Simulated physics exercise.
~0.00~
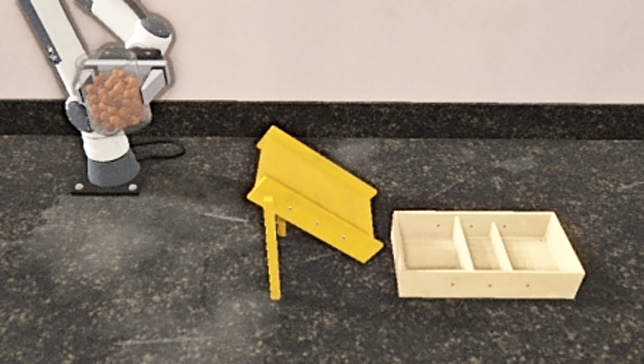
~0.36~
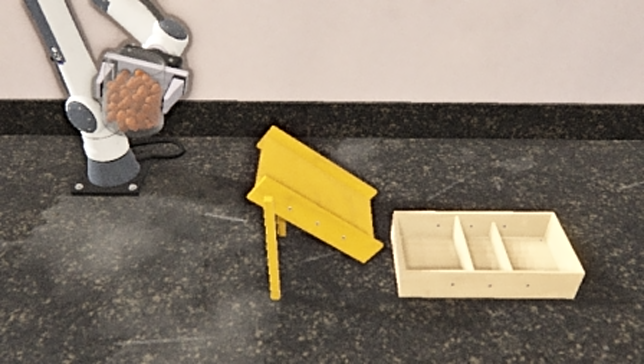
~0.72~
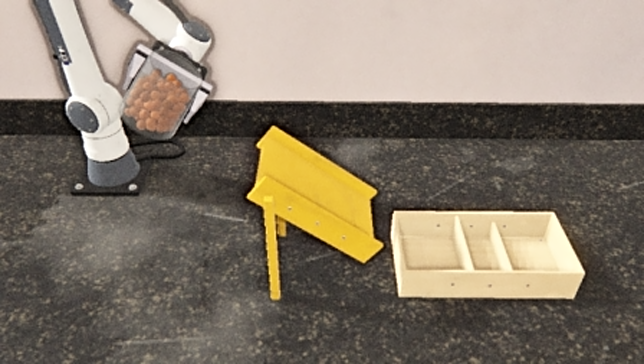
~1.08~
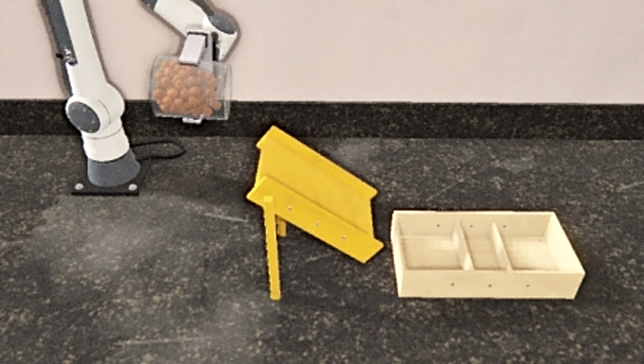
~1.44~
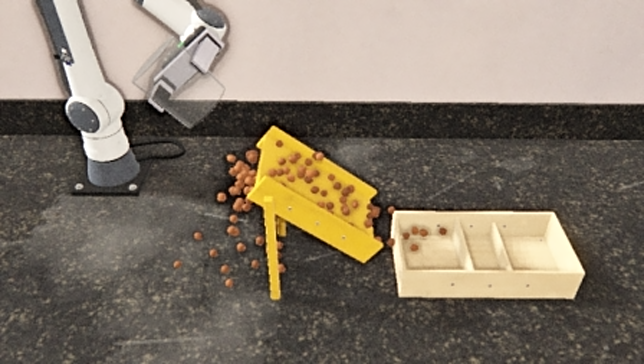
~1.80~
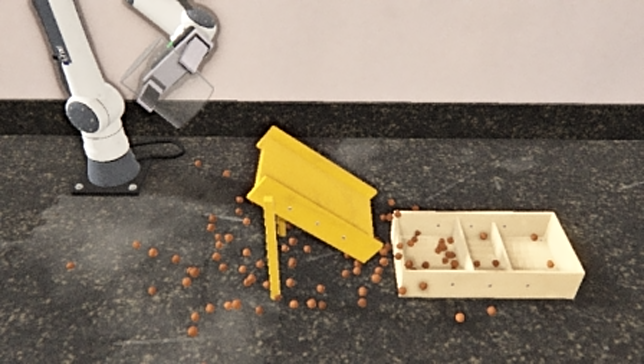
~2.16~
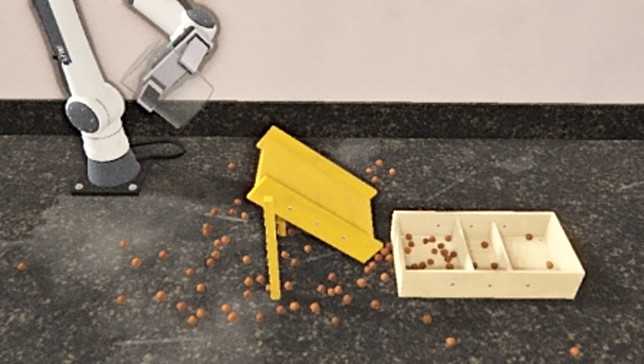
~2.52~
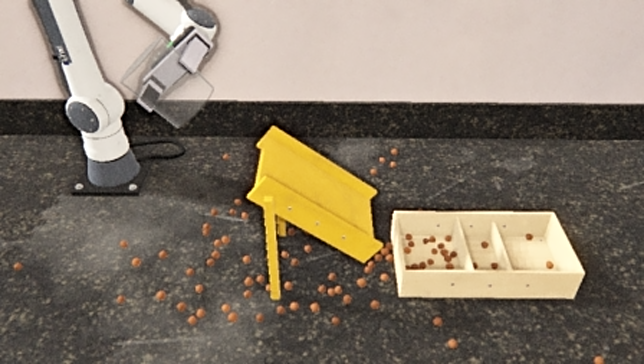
In this clip, a robot arm carries a clear tumbler of hazelnuts rightward and tips it over a yellow chute, spilling them down the chute and around it. Most end scattered on the dark surface, while some rest in the pale divided box, mainly in its left part.
